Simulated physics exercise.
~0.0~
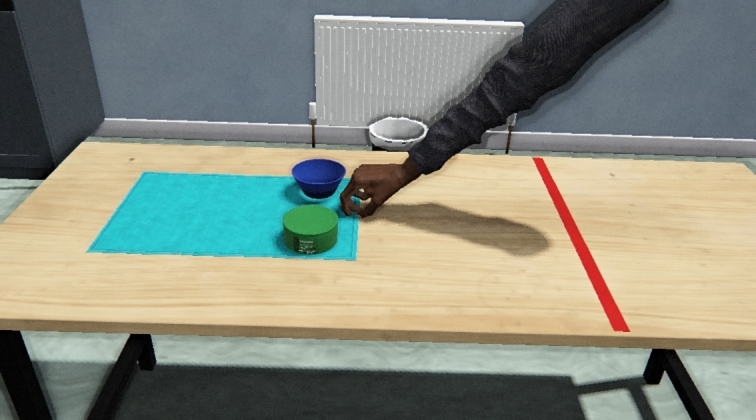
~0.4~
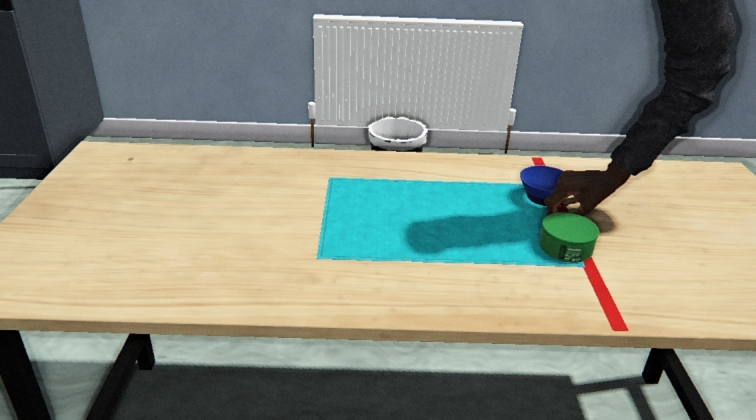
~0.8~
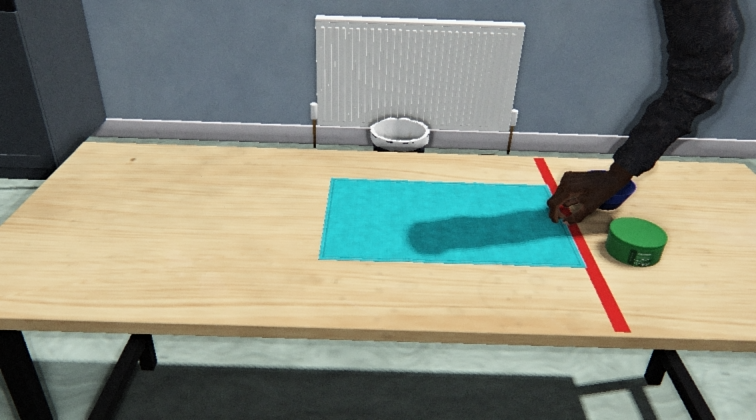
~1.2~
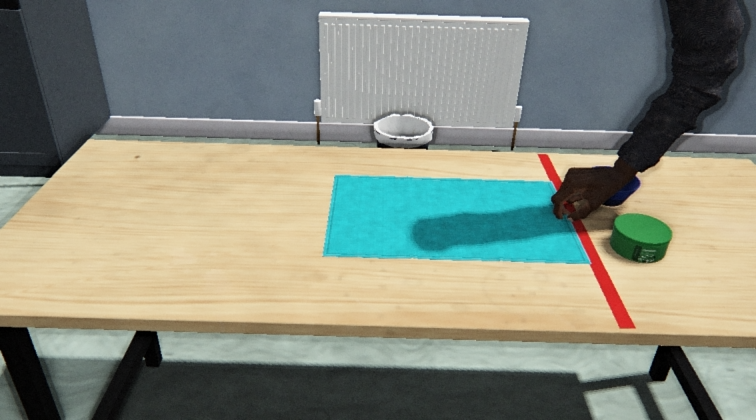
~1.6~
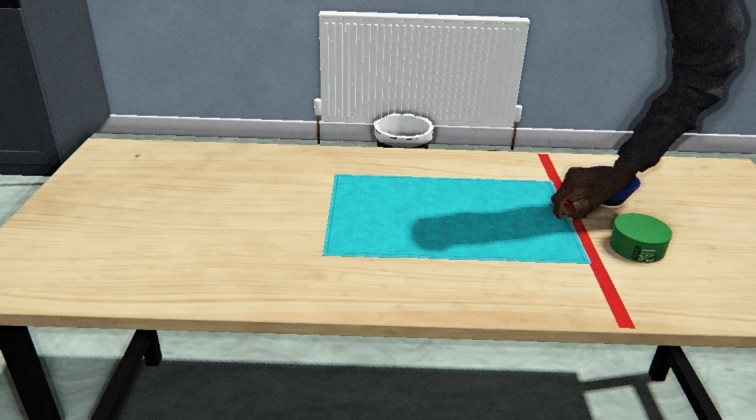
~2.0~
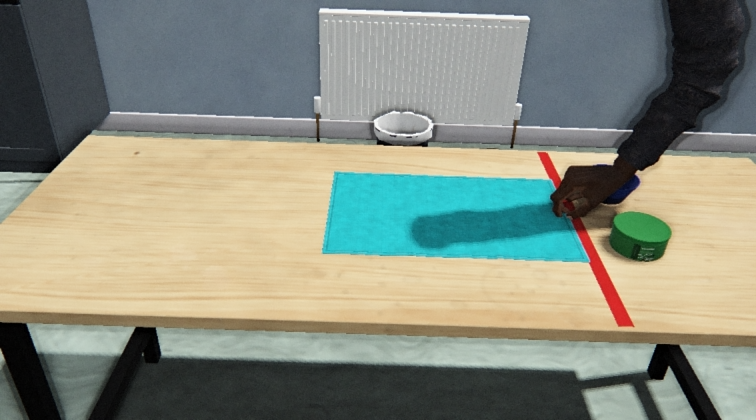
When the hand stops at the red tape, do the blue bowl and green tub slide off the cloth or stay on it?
Both slide off the front of the cloth and end up on the table past its edge.
